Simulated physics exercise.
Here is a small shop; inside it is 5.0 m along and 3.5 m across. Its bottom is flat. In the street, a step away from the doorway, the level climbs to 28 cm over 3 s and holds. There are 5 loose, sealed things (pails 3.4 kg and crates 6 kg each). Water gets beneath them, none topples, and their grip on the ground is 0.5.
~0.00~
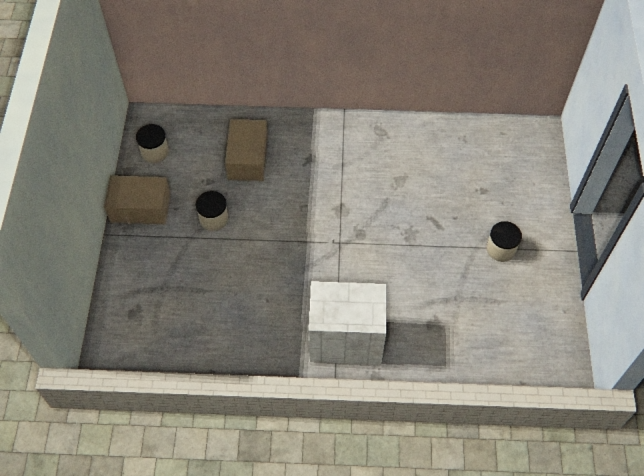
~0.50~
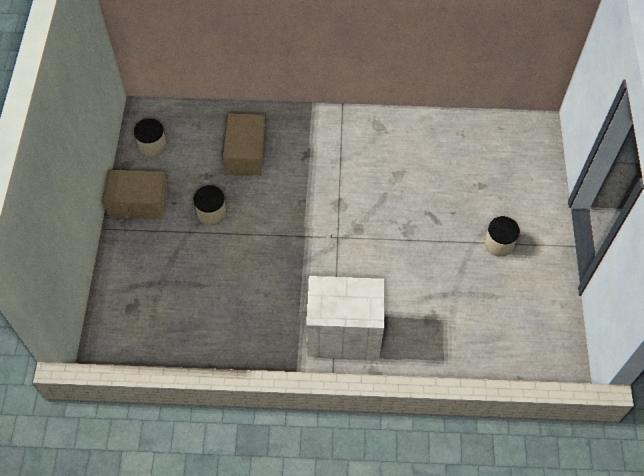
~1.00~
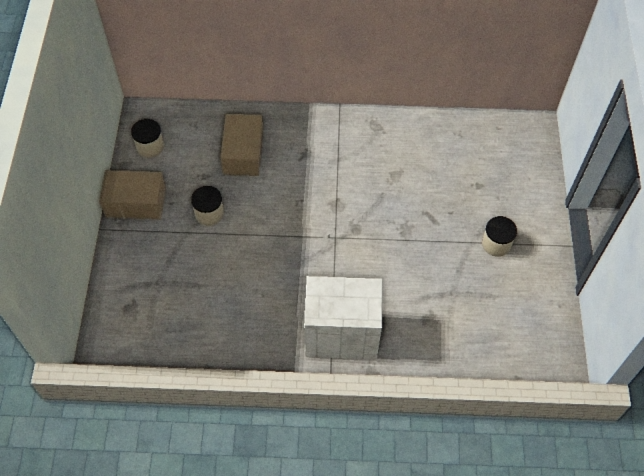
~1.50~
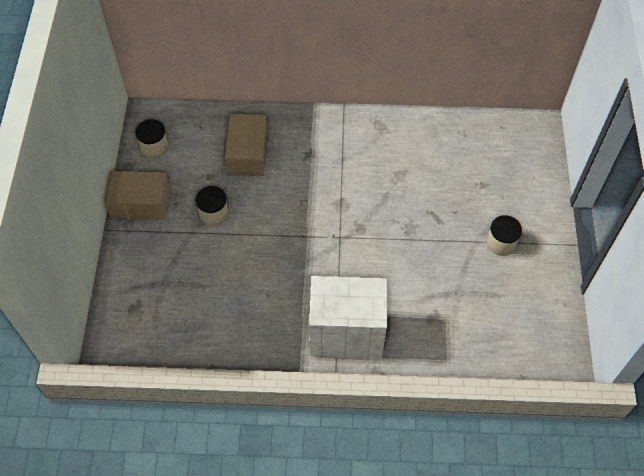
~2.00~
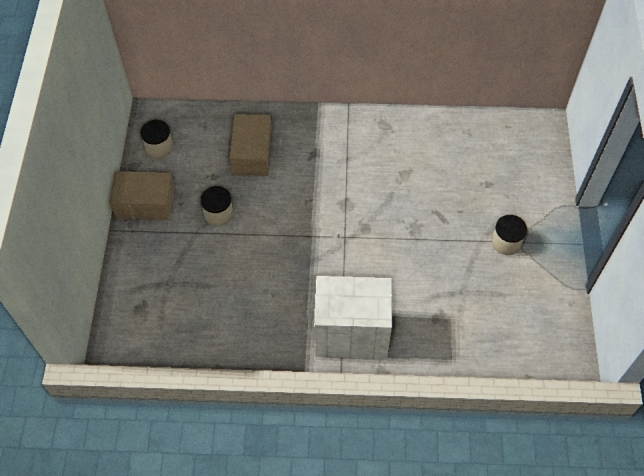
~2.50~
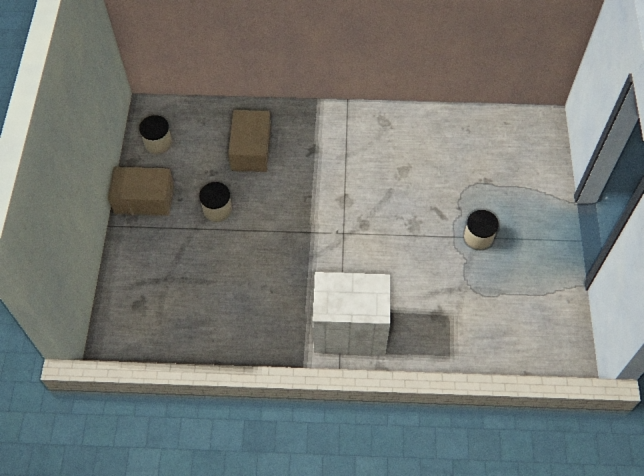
A small walled shop with a bare floor, seen from above, holds three pails, two brown crates and a pale block, while water spreads over the paving outside. Water then enters through the doorway on the right, fans across the floor, and shifts the nearest pail slightly left.
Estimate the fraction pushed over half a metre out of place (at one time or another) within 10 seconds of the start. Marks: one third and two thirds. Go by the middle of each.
It is at least two thirds.
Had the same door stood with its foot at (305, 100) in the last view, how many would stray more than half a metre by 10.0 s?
Then 4.
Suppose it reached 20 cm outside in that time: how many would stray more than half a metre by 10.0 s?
Then 3.
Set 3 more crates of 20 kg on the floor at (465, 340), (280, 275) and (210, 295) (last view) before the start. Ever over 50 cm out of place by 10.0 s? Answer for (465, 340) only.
It is less.
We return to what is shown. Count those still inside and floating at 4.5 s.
At that moment 0.
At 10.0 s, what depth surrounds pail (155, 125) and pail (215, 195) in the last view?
About 14 and 13 cm.
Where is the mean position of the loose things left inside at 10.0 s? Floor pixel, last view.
Around (186, 228).
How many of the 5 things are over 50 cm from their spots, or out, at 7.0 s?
2 of them.
After 3.5 s 1 of 5 are over 50 cm from their spots; 0 afloat.
After 4.5 s 1 of 5 are over 50 cm from their spots; 0 afloat.
After 7.0 s 2 of 5 are over 50 cm from their spots; 5 afloat.
After 10.0 s 5 of 5 are over 50 cm from their spots, and 5 have been at some point; 5 afloat.
